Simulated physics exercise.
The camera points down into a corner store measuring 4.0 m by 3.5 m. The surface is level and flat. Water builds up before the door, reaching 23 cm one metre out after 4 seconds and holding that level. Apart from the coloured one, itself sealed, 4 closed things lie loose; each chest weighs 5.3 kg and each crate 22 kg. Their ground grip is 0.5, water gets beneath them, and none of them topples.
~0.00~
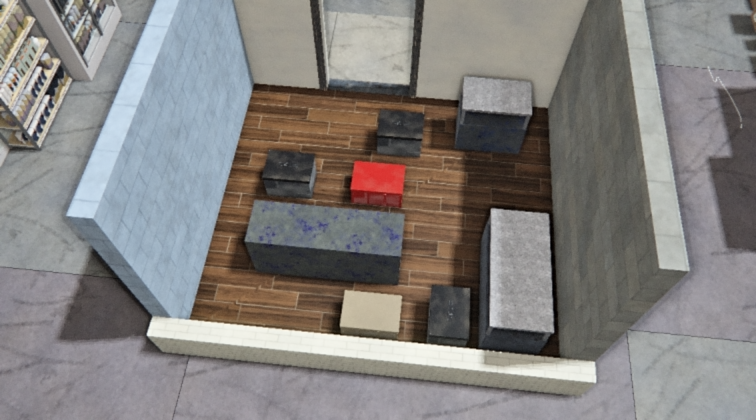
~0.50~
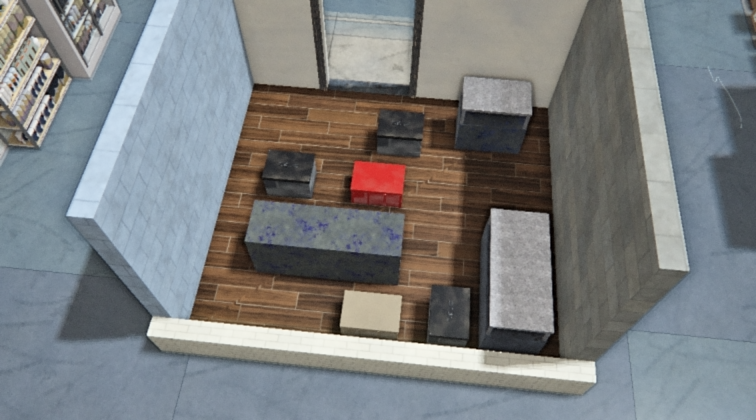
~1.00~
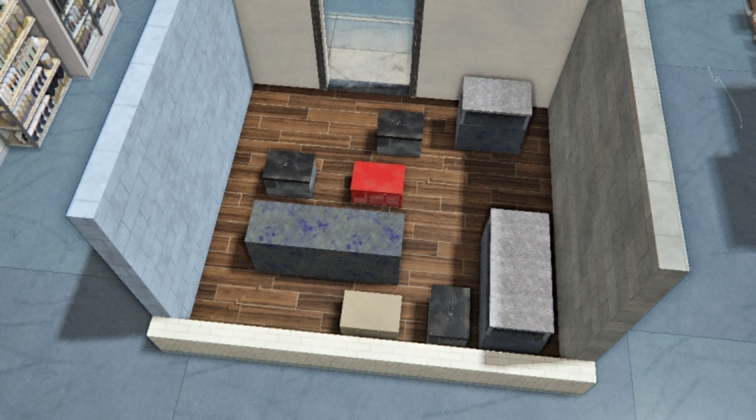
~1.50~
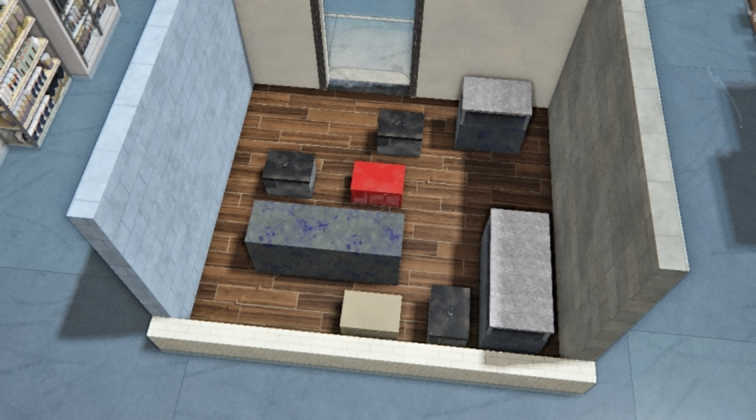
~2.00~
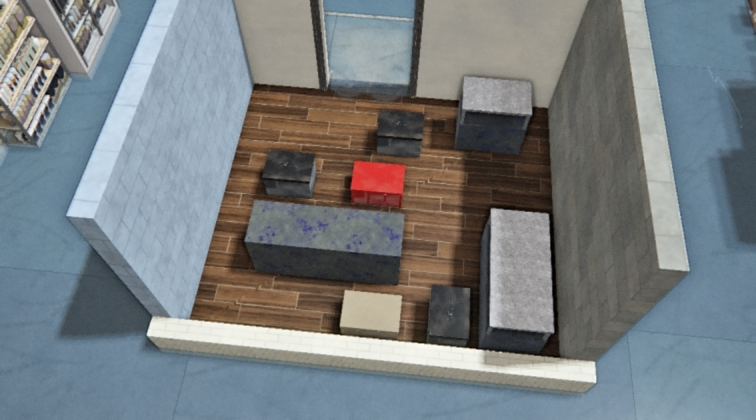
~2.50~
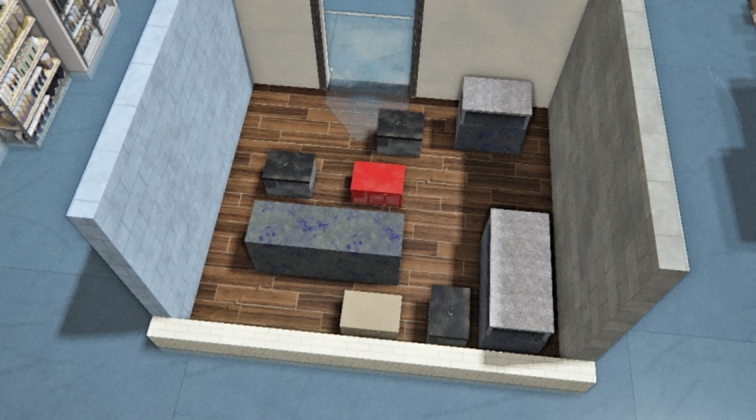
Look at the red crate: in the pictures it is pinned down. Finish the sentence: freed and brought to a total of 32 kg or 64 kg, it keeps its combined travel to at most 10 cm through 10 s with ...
It does so with only the 64 kg total.
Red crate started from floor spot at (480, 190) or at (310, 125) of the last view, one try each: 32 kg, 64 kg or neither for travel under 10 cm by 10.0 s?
In order: Even the lighter mass works; even the lighter mass works.
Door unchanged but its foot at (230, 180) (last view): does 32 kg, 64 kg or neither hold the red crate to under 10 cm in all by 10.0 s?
So only the heavy mass does it.
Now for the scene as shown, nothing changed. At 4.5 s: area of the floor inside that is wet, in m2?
At that time the wet patch spans about 6.0 m2.
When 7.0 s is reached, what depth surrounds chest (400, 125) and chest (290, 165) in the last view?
Depths: Near 10 cm, then near 6 cm.
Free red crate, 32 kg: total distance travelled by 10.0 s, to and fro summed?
Adding it all up, something like 30 cm.
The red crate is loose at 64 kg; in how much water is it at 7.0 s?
Depth: Approx. 7 cm.
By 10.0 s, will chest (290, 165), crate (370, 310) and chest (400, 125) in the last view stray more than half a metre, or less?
In order, the three come out above, beneath and above.
After 3.5 s the red crate would be 0 cm from its start with 32 kg and 0 cm from its start with 64 kg; 2 cm of water round it then.
After 4.5 s the red crate would be 0 cm from its start with 32 kg and 0 cm from its start with 64 kg; 5 cm of water round it then.
After 7.0 s the red crate would be 3 cm from its start with 32 kg and 0 cm from its start with 64 kg; 7 cm of water round it then.
After 10.0 s the red crate would be 30 cm from its start with 32 kg and 0 cm from its start with 64 kg; 10 cm of water round it then.
